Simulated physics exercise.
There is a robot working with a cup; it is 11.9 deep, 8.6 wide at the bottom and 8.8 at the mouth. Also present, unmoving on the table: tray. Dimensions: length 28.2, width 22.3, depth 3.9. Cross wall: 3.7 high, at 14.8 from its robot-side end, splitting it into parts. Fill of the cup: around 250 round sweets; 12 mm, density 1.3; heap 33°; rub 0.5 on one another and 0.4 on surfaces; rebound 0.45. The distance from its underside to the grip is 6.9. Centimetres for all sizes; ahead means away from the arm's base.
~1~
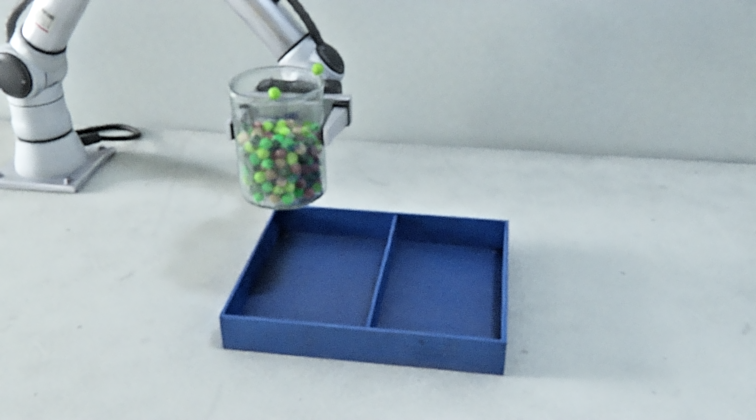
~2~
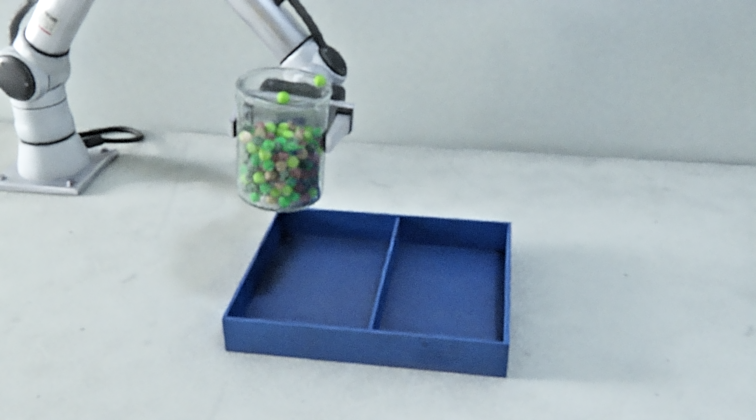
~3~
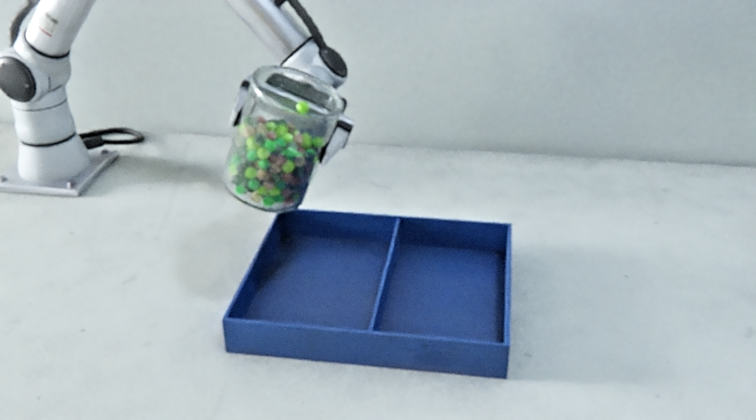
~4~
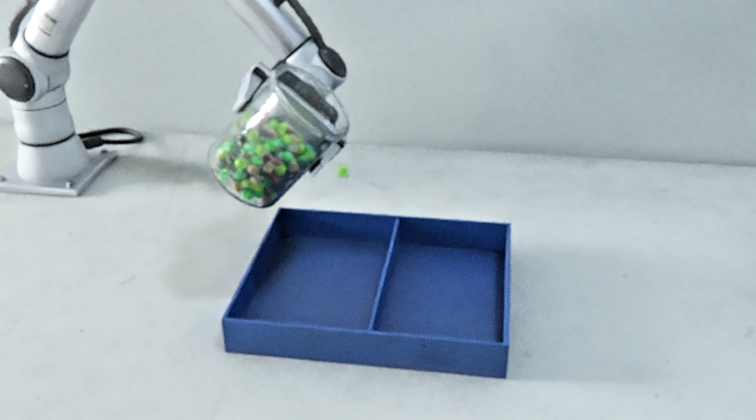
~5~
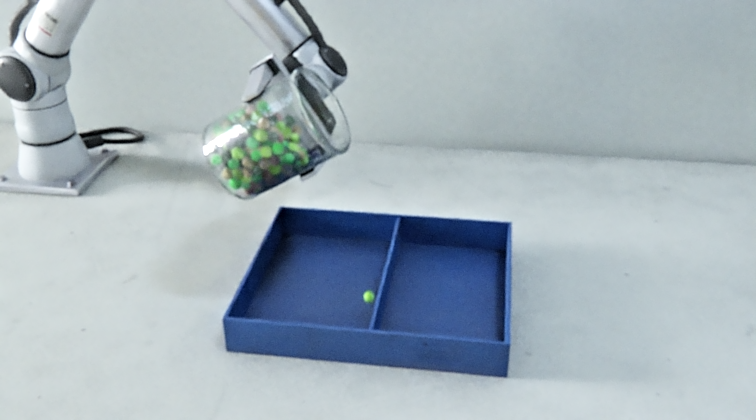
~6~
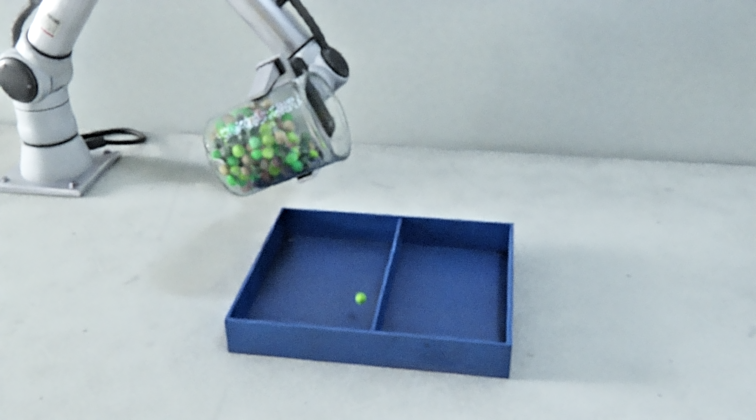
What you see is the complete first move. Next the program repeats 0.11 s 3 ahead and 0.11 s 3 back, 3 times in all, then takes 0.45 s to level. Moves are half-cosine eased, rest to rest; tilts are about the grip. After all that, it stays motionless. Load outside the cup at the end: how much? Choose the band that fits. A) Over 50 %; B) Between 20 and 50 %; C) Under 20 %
The answer is C.
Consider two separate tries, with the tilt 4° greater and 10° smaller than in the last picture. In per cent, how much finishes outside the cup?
Estimates, in order: 10 % and 0 %.
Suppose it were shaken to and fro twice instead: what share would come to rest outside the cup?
About 5 per cent in that case.
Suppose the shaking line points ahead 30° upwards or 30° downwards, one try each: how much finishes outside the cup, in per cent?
First try some 15 %, second try some 0 %.
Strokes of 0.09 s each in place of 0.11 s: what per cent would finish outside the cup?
I'd expect some 10 per cent.
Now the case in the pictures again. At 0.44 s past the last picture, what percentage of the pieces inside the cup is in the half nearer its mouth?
Share in the mouth half: About 35 %.
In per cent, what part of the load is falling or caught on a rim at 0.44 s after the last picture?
That comes to about 3 per cent, more or less.
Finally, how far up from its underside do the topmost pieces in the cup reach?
Roughly 10.5 cm.
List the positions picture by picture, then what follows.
Cup middle at (280, 139), level; upper third of the load around (278, 137), from x 245 to 320, top at y 70; 247 in the cup, in the first frame.
Cup middle at (282, 141), tilted 6° forward; upper third of the load around (278, 139), from x 245 to 320, top at y 80, in the second frame.
Cup middle at (280, 141), tilted 22° forward; upper third of the load around (271, 138), from x 235 to 320, top at y 105, in the third frame.
Cup middle at (276, 140), tilted 42° forward; upper third of the load around (262, 132), from x 220 to 345, top at y 110; 246 in the cup, 1 in flight or on a rim, in the fourth frame.
Cup middle at (275, 137), tilted 58° forward; upper third of the load around (257, 127), from x 215 to 370, top at y 105; 246 in the cup, 1 in the robot-side part, in the fifth frame.
Cup middle at (277, 137), tilted 64° forward; upper third of the load around (254, 127), from x 220 to 360, top at y 105; 246 in the cup, 1 in the robot-side part, in the sixth frame.
Then, 0.44 s after the last picture, tilted 64° forward, highest piece 21 above the table; 235 in the cup, 3 in the far-side part, 2 in the robot-side part, 7 in flight or on a rim.
Then, 0.89 s after the last picture, tilted 31° forward, highest piece 22 above the table; 228 in the cup, 11 in the robot-side part, 7 in the far-side part, 1 in flight or on a rim.
Then, 1.31 s after the last picture, level, highest piece 23 above the table; 228 in the cup, 12 in the robot-side part, 7 in the far-side part.
Then, 2.36 s after the last picture, level, highest piece 23 above the table; 228 in the cup, 12 in the robot-side part, 7 in the far-side part.
Final count, 228 in the cup, 12 in the robot-side part, 7 in the far-side part. That is 8 % outside the cup.
